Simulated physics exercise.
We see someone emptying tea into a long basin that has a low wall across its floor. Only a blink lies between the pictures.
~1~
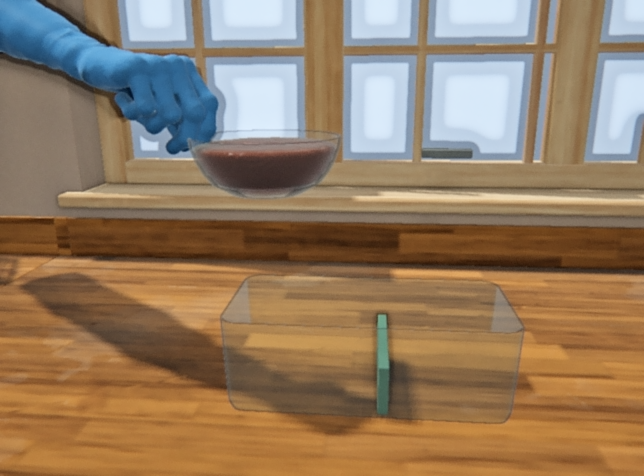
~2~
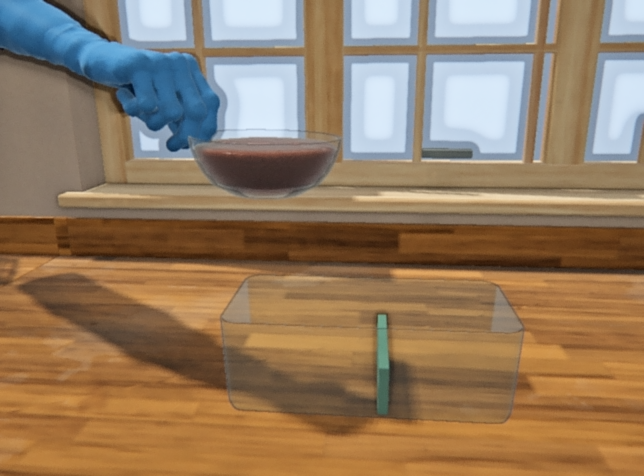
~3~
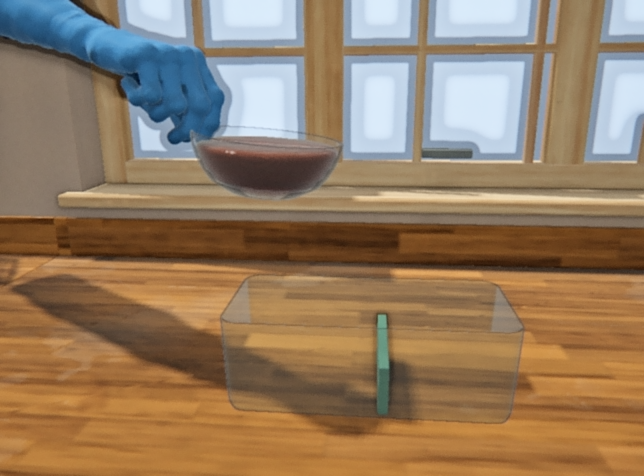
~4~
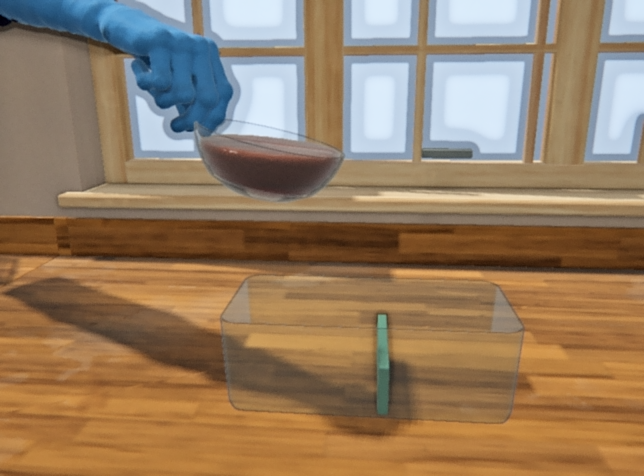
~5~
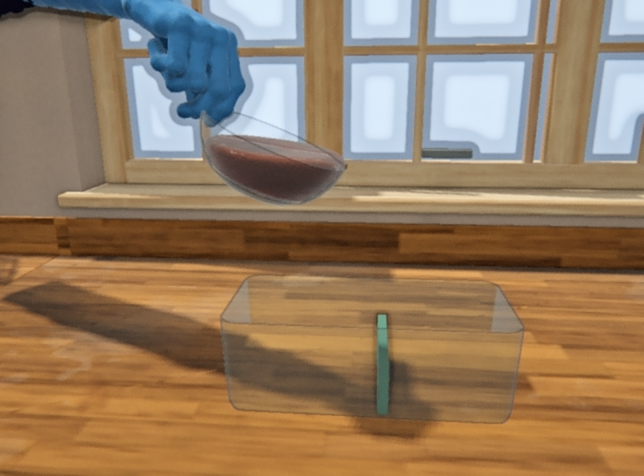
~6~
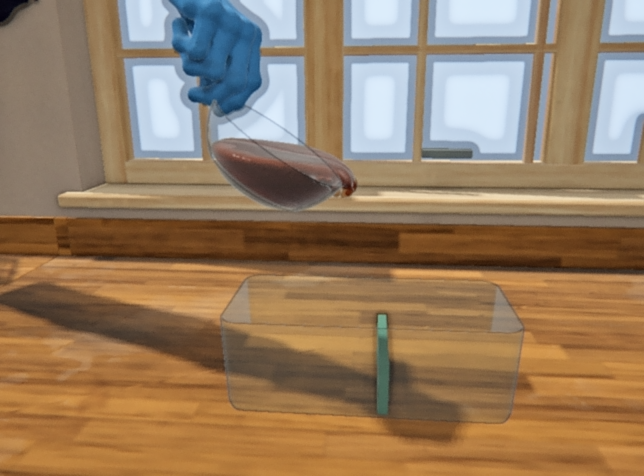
Blue-gloved hand tilting a clear bowl of reddish-brown liquid rightward above a long clear basin, the liquid reaching over the rim.
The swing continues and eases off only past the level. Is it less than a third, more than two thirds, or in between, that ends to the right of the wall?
It comes to from a third to two thirds.
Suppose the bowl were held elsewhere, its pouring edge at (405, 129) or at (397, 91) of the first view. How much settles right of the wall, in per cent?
Near 80 % and 80 %.
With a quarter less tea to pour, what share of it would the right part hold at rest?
About 35 per cent.
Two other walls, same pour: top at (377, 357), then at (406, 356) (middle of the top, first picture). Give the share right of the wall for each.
The first gives 50 %, the second 20 %.
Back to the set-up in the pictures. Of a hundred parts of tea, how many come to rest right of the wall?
About 45 per cent.
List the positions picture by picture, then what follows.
In the first picture, tilt 0°; pouring edge (340, 138); surface from (198, 144) to (337, 145); the long basin's rim runs from (235, 297) to (510, 306); the wall's top is at (383, 340).
In the second picture, tilt 2°; pouring edge (341, 141); surface from (198, 143) to (338, 146).
In the third picture, tilt 6°; pouring edge (342, 147); surface from (201, 140) to (339, 150).
In the fourth picture, tilt 14°; pouring edge (344, 157); surface from (204, 137) to (342, 153).
In the fifth picture, tilt 24°; pouring edge (343, 171); surface from (209, 138) to (339, 161); 3 per cent is over the edge.
In the sixth picture, tilt 36°; pouring edge (340, 186); surface from (215, 141) to (326, 165); 12 per cent is over the edge.
A moment on, the bowl is tipped right over and 2 per cent is still to pour, 23 is left of the wall and 44 right of it.
Next, the bowl is tipped right over and 0 per cent is still to pour, 48 is left of the wall and 38 right of it.
Then the bowl is tipped right over and 0 per cent is still to pour, 51 is left of the wall and 43 right of it.
Later the bowl is tipped right over and 0 per cent is still to pour, 51 is left of the wall and 43 right of it.
At rest 51 per cent lies left of the wall, 44 right of it and 6 outside.
